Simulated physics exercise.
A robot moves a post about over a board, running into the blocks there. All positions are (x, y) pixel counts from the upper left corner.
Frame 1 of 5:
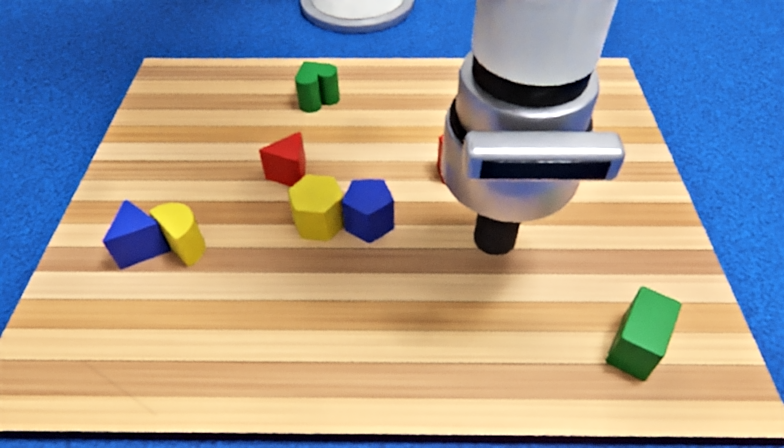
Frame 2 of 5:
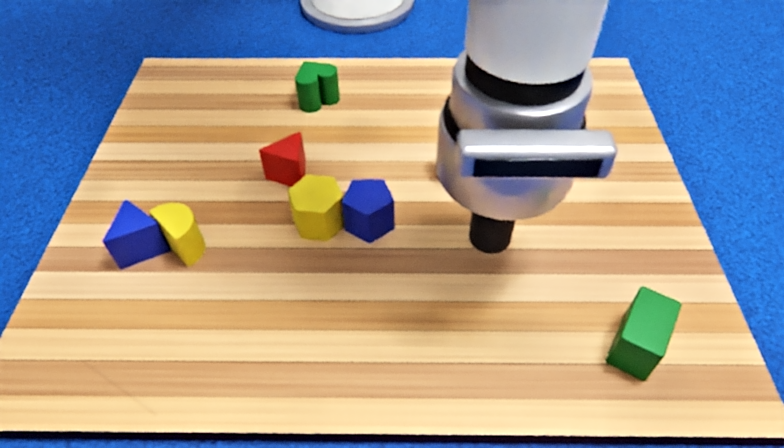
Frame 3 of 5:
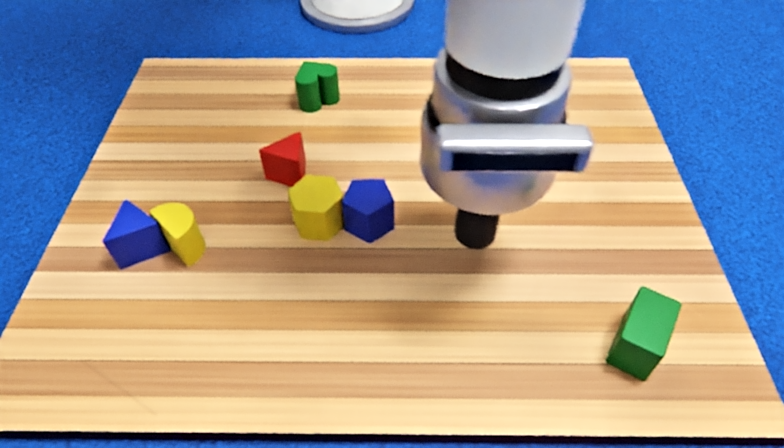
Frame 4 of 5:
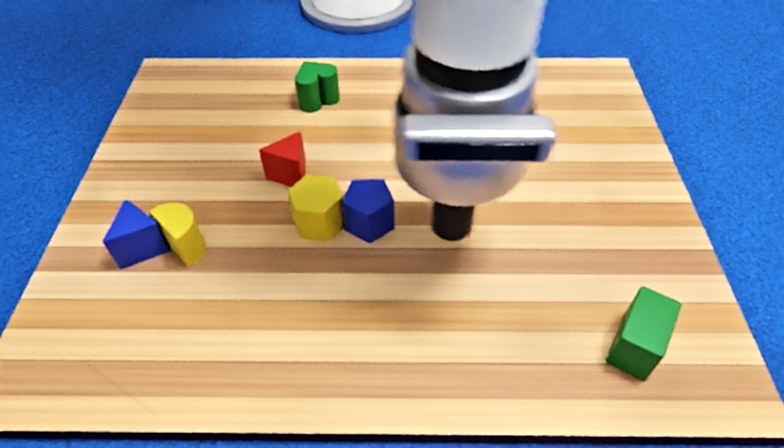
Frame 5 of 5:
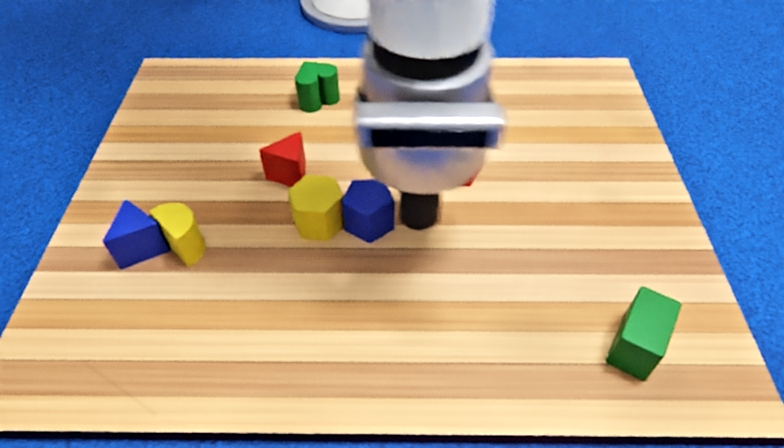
To begin with, a robot arm holds a dark post over a striped wooden board, to the right of a blue pentagonal block and a yellow hexagonal block. The arm then moves the post left, slowly at first, until it is close beside the blue block, while the scattered blocks stay still.
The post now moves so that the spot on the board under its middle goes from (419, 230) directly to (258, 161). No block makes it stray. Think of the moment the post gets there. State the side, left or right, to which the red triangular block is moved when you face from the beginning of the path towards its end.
Taking start-to-end as forward, the block's sideways shift goes to the right.
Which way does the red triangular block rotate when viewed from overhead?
Looking down: Clockwise.
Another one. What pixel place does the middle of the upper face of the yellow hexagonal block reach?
It is going to be at (239, 207).
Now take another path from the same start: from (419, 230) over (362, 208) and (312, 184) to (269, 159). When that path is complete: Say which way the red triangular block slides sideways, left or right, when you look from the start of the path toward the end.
Toward the right.
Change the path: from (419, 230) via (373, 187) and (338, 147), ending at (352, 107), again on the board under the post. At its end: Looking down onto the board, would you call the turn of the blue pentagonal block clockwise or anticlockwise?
Looking down, my answer is that the blue pentagonal block rotates anticlockwise.
What follows on the original path. One third of the way, post at (360, 190); yellow hexagonal block at (266, 196); blue pentagonal block at (314, 185), turned 40° anticlockwise.
Two thirds of the way, post at (305, 167); red triangular block at (276, 139), turned 15° clockwise; yellow hexagonal block at (241, 206), turned 45° anticlockwise; blue pentagonal block at (270, 173), turned 95° anticlockwise.
At the end, post at (254, 146); red triangular block at (235, 115), turned 65° clockwise; yellow hexagonal block at (239, 207), turned 50° anticlockwise; blue pentagonal block at (258, 170), turned 120° anticlockwise; red pentagonal block not moved.
